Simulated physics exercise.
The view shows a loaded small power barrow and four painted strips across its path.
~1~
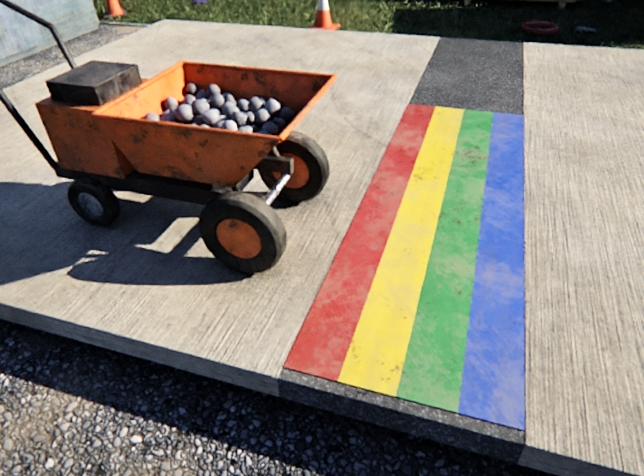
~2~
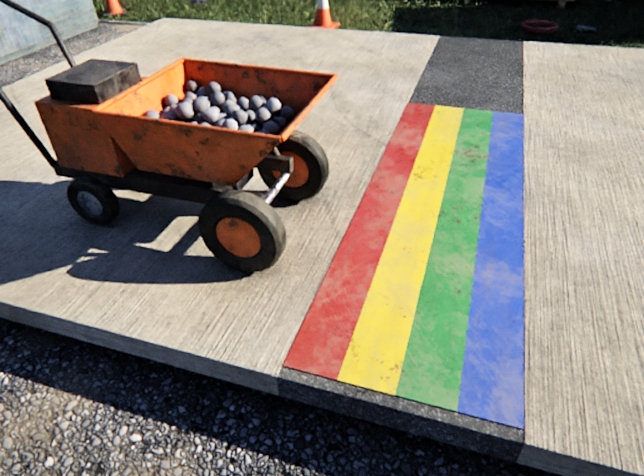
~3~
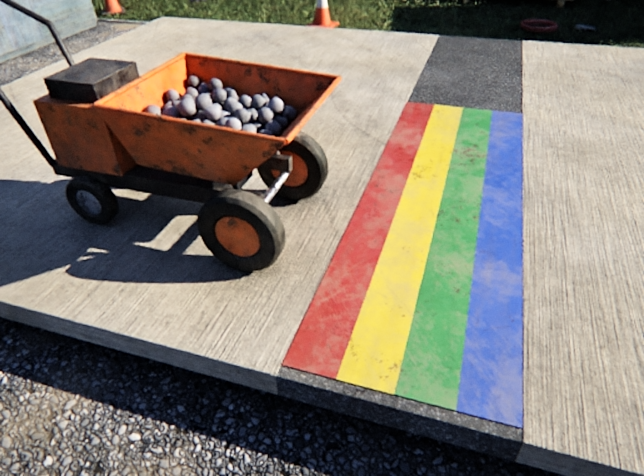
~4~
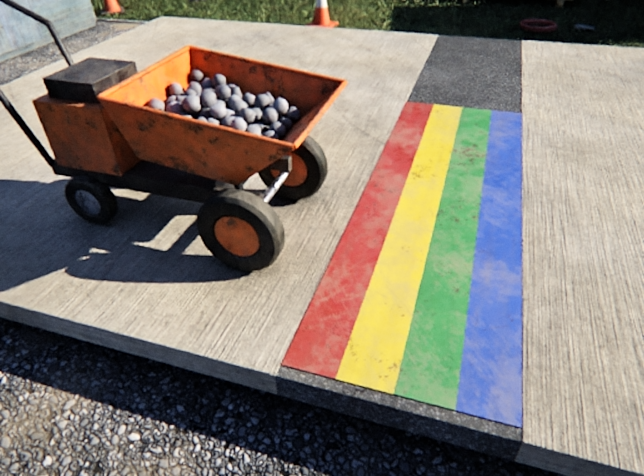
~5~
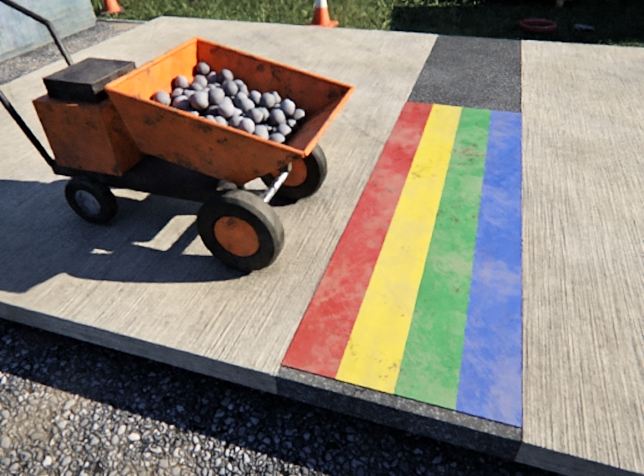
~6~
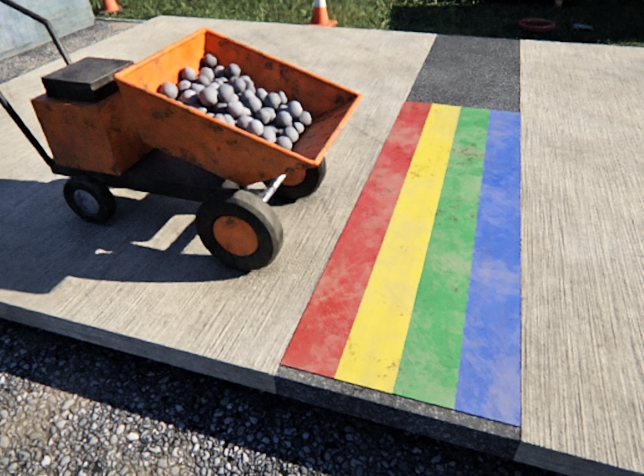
An orange cart's tray, loaded with round grey stones, gradually tilted forward to the right while its wheels stayed still beside red, yellow, green and blue strips painted across the pavement.
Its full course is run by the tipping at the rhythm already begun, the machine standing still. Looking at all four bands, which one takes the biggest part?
That would be the yellow band.
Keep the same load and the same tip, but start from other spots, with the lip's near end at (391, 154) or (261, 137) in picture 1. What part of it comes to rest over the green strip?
About 10 percent at the first place and about 20 percent at the second.
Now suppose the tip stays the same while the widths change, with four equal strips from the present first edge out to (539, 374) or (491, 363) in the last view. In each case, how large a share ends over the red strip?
In turn, 10 and 0 in a hundred.
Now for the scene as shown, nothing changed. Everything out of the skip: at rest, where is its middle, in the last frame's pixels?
(433, 247).
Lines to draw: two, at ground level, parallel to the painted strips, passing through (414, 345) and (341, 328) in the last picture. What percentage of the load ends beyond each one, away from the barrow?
First roughly 40 percent, then 90 percent.
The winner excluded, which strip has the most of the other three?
Next in line comes green.
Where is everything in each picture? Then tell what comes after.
The first frame shows lip of the skip at (280, 140), level; top of the load at (210, 119), round cobbles; red strip at (331, 322); yellow strip at (383, 334); green strip at (437, 346); blue strip at (494, 359).
The second frame shows lip of the skip at (281, 140), level; top of the load at (211, 117).
The third frame shows lip of the skip at (286, 142), tipped barely; top of the load at (193, 109).
The fourth frame shows lip of the skip at (294, 147), tipped a little; top of the load at (198, 105).
The fifth frame shows lip of the skip at (304, 155), tipped a little; top of the load at (189, 97).
The sixth frame shows lip of the skip at (314, 165), tipped clearly; top of the load at (197, 91); red strip at (328, 319); yellow strip at (379, 331); green strip at (433, 343); blue strip at (490, 356).
Soon, skip tipped steeply; all in the skip.
A while on, skip tipped right over; most in the skip; about a quarter over the yellow strip; a stray few over the green strip.
Towards the end, skip tipped right over; a small part in the skip; a stray few over the red strip; about a third over the yellow strip; about a quarter over the green strip; a small part over the blue strip; a small part off the paint.
Finally, skip tipped right over; a small part in the skip; a small part over the red strip; about a third over the yellow strip; about a quarter over the green strip; a small part over the blue strip; a small part off the paint.
